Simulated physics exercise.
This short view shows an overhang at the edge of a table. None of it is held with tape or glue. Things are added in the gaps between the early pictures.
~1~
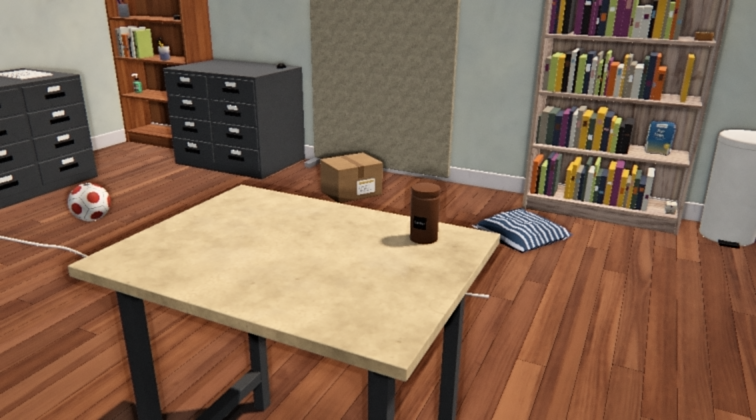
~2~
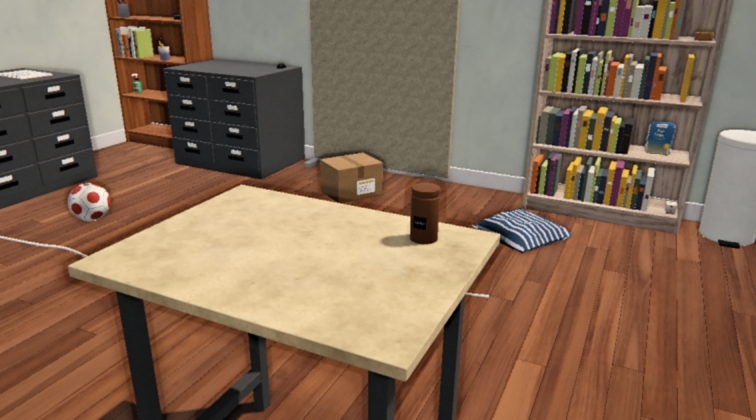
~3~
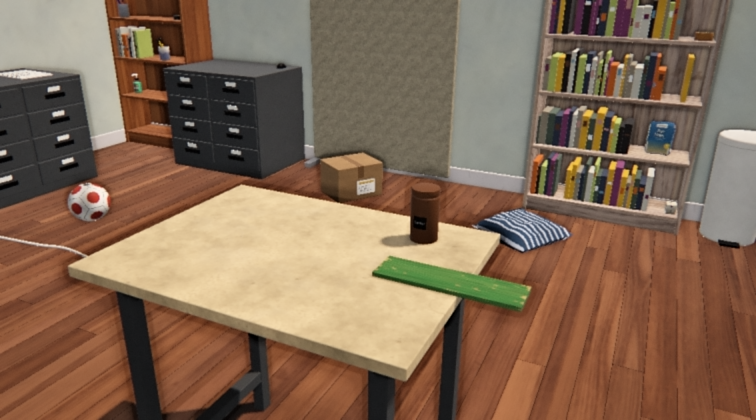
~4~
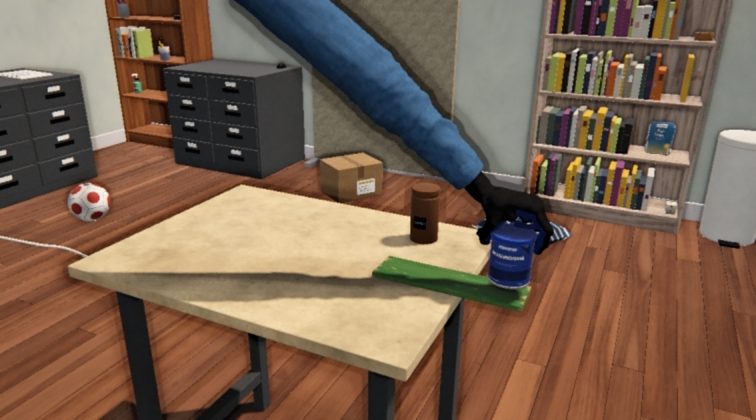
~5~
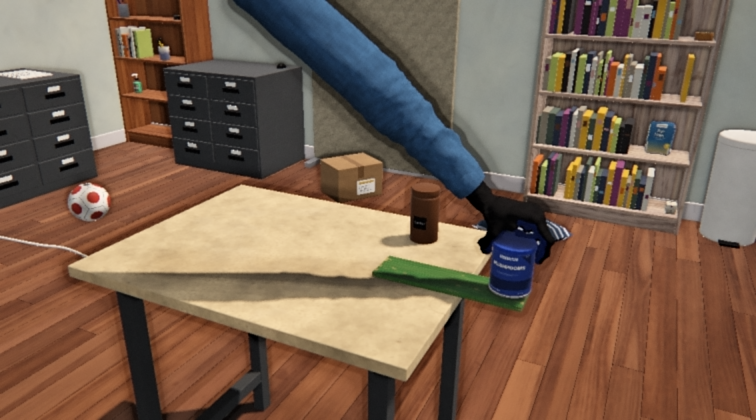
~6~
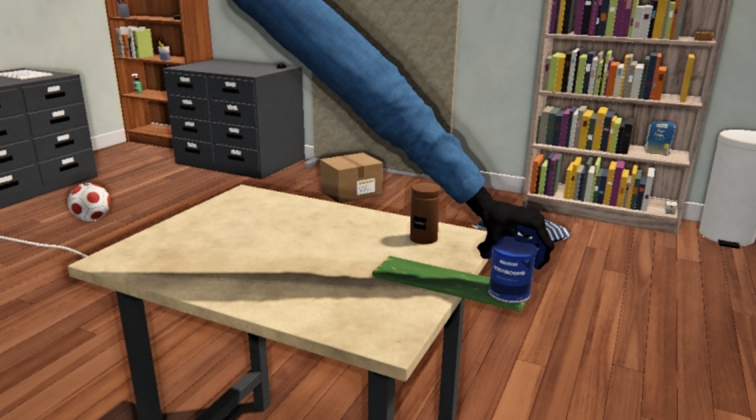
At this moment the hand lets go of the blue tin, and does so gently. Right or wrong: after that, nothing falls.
Wrong.
Then, 0.40 s after the last picture, blue tin now down on the floor or falling; green board tipped 72° from how it was.
Then, 0.50 s after the last picture, green board now down on the floor or falling.
Then, 0.70 s after the last picture, things are still on the move.
Then, 0.80 s after the last picture, as before.
By the end, down on the floor or falling, blue tin and green board; brown jar in place. The board tips off the edge.
